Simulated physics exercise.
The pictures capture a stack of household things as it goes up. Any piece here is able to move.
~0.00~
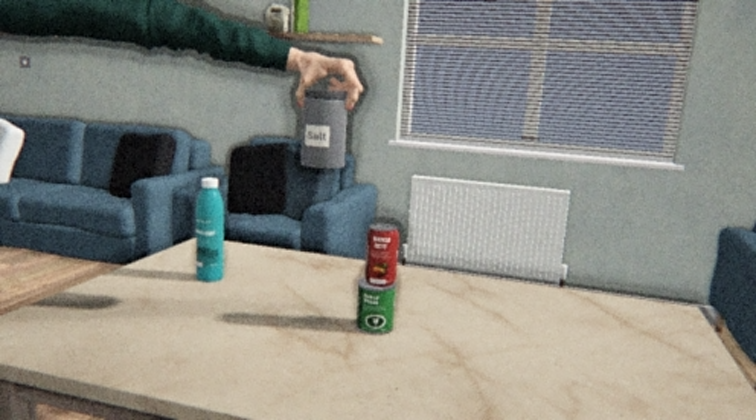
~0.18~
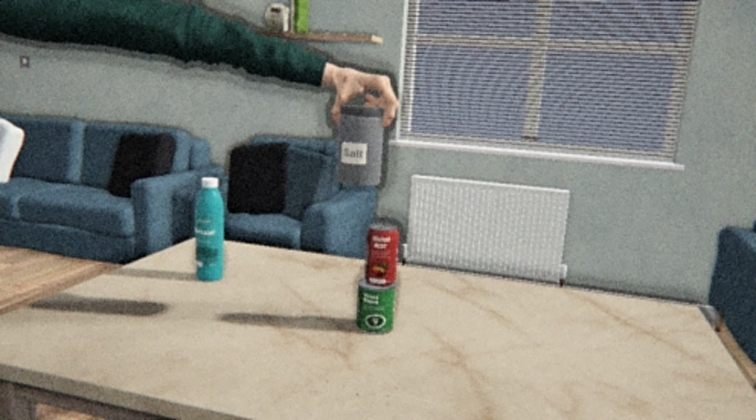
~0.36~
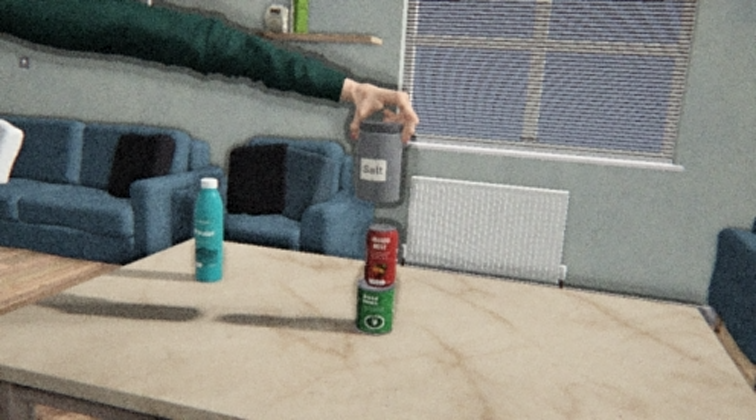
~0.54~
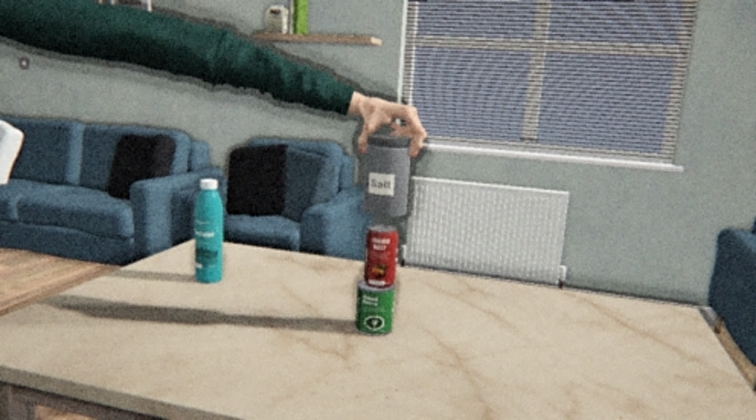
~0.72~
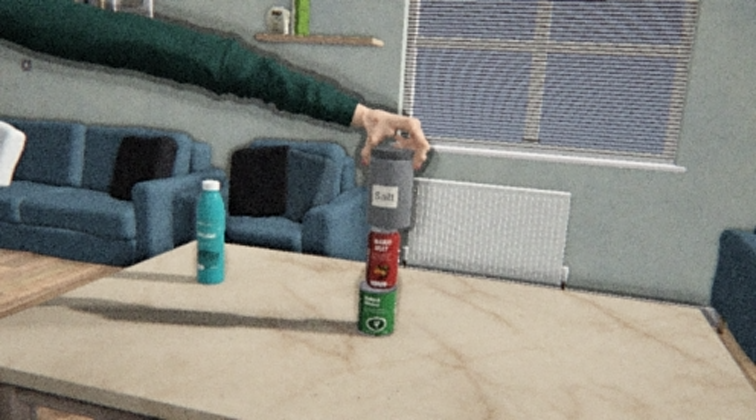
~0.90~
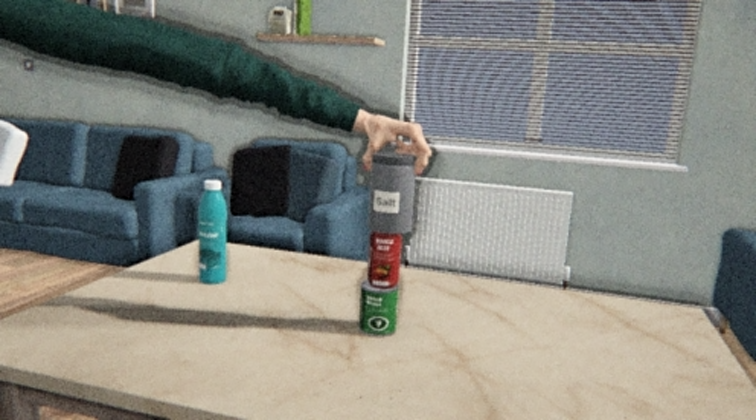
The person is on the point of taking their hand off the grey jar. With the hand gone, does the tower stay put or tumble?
The tower stays put.
After 1.10 s, nothing has stirred.
After 1.40 s, grey jar resting near (392, 192).
At rest (2.0 s), all 4 in place. Seen from the same camera at the end, grey jar near (392, 192). The pile holds.
